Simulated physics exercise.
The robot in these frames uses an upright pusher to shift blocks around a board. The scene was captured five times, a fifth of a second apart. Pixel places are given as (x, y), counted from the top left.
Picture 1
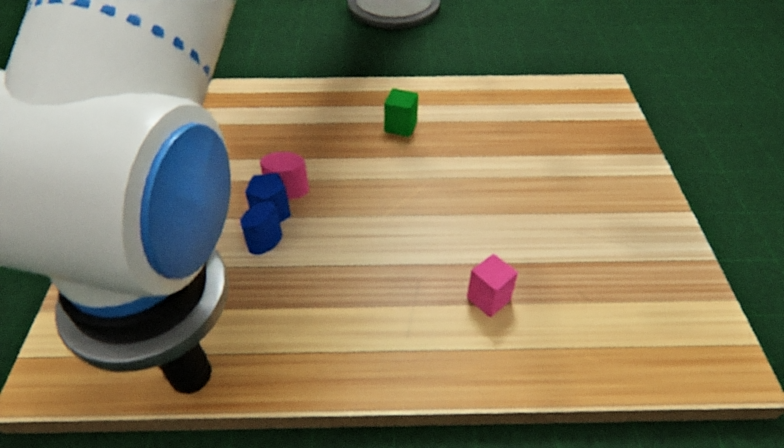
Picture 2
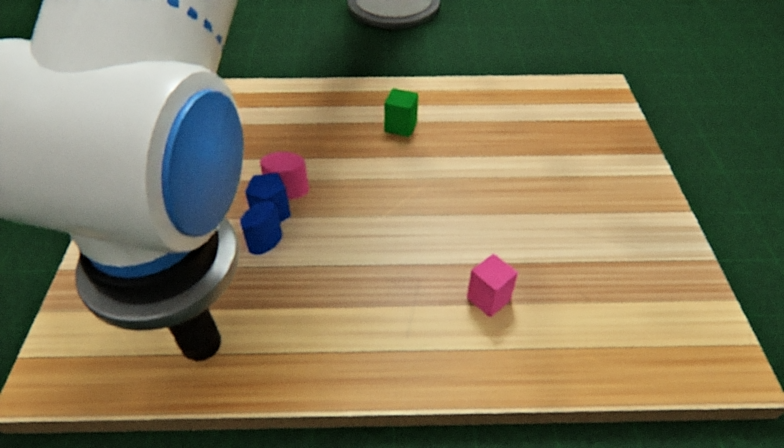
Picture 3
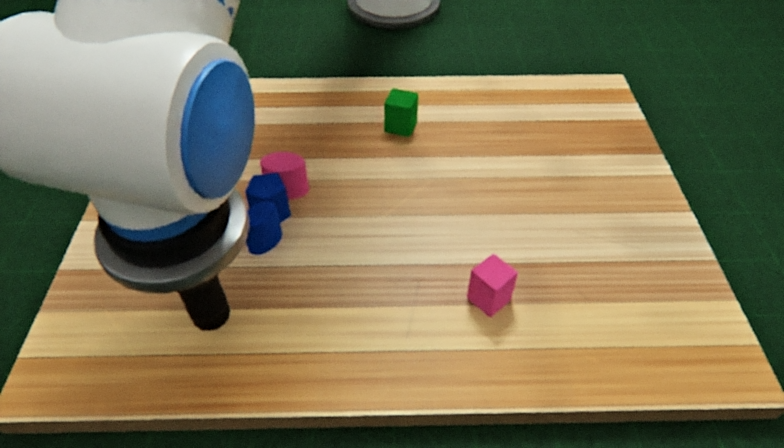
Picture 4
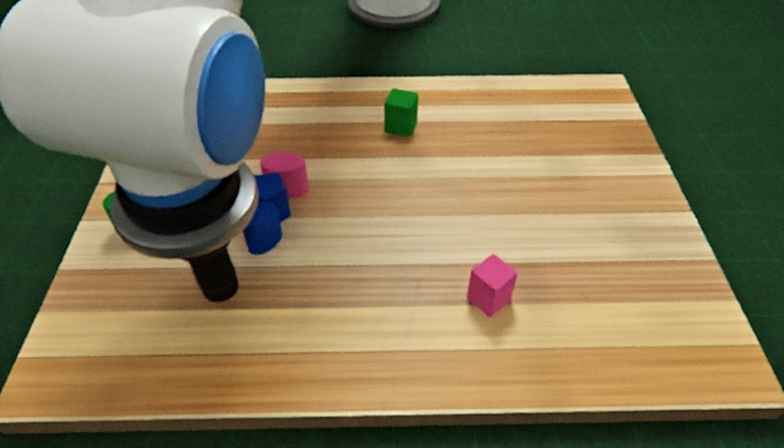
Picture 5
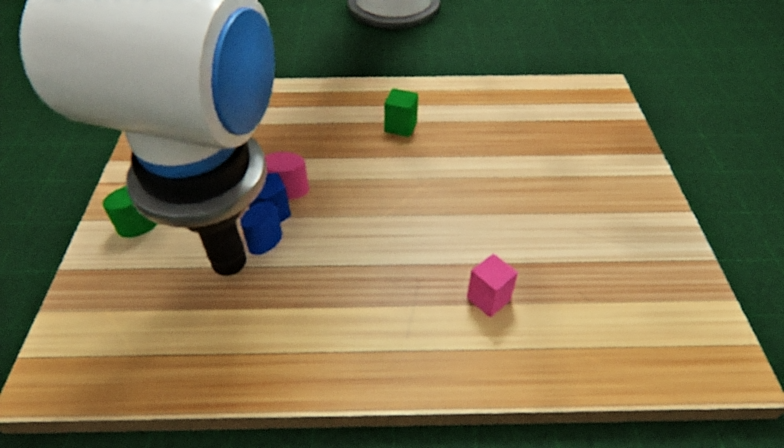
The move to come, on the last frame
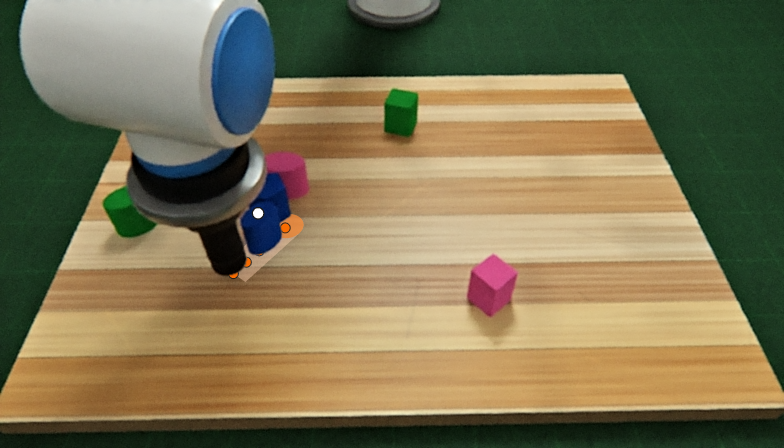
To begin with, a white and blue robot arm holds its black pusher near the lower left of a striped wooden board scattered with pink, blue and green blocks. The arm moves steadily up the board and slightly right, revealing a green block at the left, while the blocks stay still.
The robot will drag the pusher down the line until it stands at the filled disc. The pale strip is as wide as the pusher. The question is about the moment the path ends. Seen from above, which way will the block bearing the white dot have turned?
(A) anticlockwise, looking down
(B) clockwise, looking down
I choose B.
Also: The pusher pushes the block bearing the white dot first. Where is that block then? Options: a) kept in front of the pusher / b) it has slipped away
It's a.
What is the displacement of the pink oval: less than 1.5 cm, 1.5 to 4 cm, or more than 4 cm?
Its final spot will lie within 1.5 cm of the current one.
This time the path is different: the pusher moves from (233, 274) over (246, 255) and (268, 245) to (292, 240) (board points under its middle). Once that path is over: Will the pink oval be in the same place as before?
It seems so.
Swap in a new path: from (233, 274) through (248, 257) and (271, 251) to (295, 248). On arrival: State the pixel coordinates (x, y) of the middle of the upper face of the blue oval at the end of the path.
It is at (301, 193).
Path on the board, straight from (233, 274) to (287, 226); the dot is on the blue oval.
The first path, step by step. Halfway along, pusher at (259, 238); blue oval at (283, 201), turned 25° clockwise; blue five-sided block at (272, 181), turned 40° anticlockwise; pink oval at (282, 158).
At the end, pusher at (285, 215); blue oval at (313, 188), turned 70° clockwise; blue five-sided block at (272, 176), turned 50° anticlockwise; pink oval at (282, 155), turned 15° clockwise.
